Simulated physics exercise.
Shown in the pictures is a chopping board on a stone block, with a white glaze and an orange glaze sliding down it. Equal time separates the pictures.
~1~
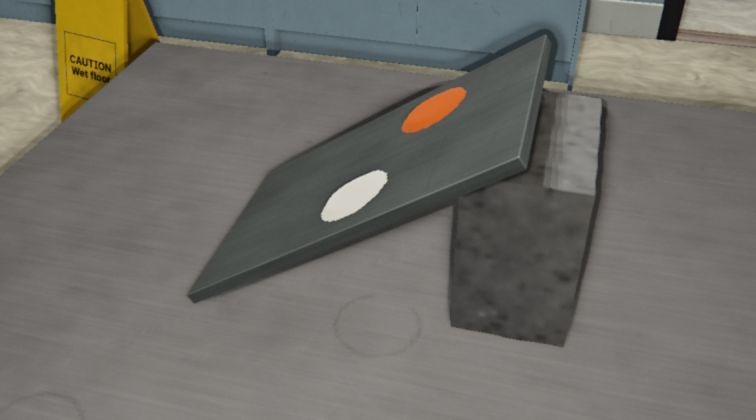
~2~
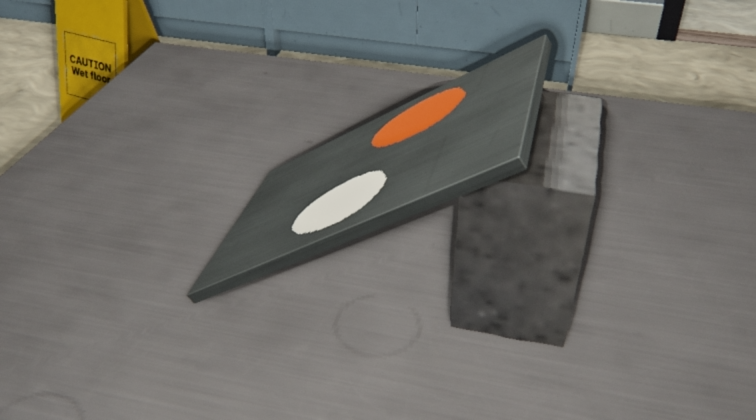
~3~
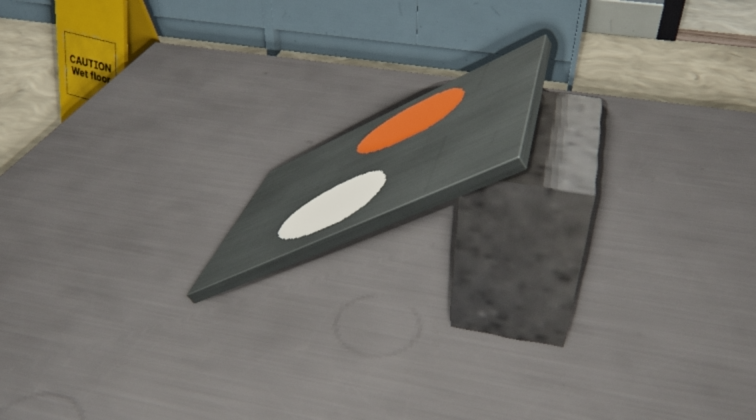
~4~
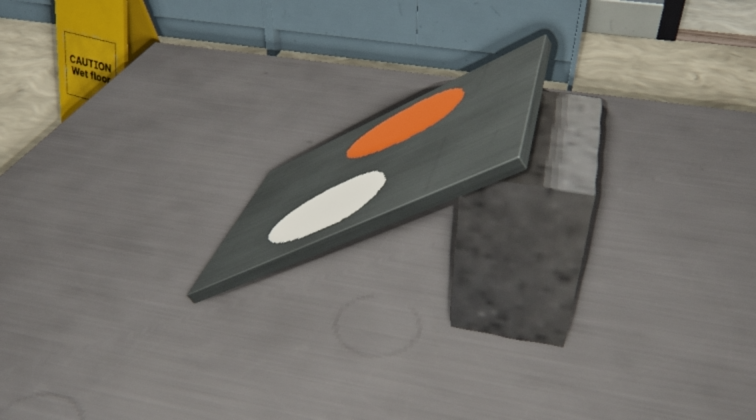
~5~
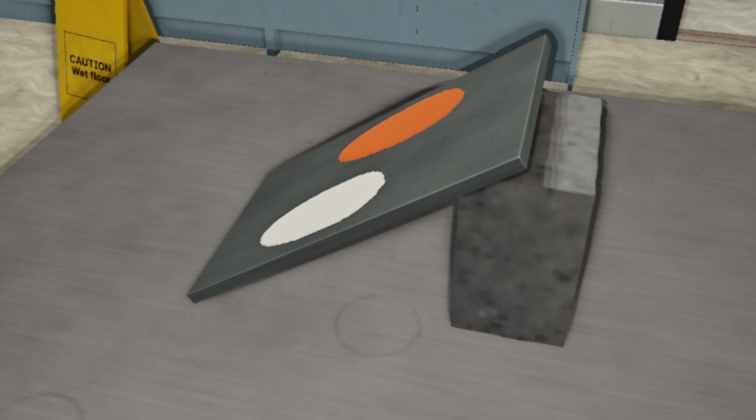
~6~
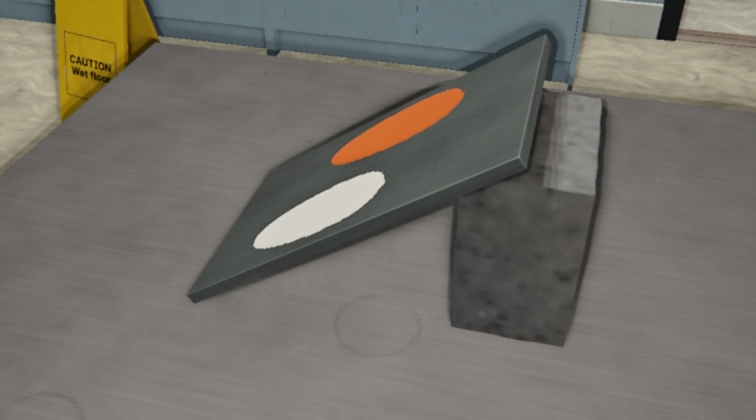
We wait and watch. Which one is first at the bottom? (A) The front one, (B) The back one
The answer is A.
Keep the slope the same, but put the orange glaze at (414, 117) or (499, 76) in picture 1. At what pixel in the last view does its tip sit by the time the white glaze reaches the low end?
Its tip would sit near (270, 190) in the first try and at (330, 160) in the second.
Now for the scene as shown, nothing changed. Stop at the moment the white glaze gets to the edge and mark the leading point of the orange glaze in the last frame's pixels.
(290, 177).
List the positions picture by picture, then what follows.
In the first picture, tip of the white glaze half way down; tip of the orange glaze (412, 119) half way down.
In the second picture, tip of the white glaze (303, 216) three quarters of the way down; tip of the orange glaze half way down.
In the third picture, tip of the white glaze three quarters of the way down; tip of the orange glaze (365, 141) half way down.
In the fourth picture, tip of the white glaze (279, 227) three quarters of the way down; tip of the orange glaze half way down.
In the fifth picture, tip of the white glaze three quarters of the way down; tip of the orange glaze (349, 150) three quarters of the way down.
In the sixth picture, tip of the white glaze (262, 235) three quarters of the way down; tip of the orange glaze three quarters of the way down.
Next, the white glaze is close to the edge; the orange glaze is three quarters of the way down.
Finally, the white glaze is at the low edge; the orange glaze is three quarters of the way down.
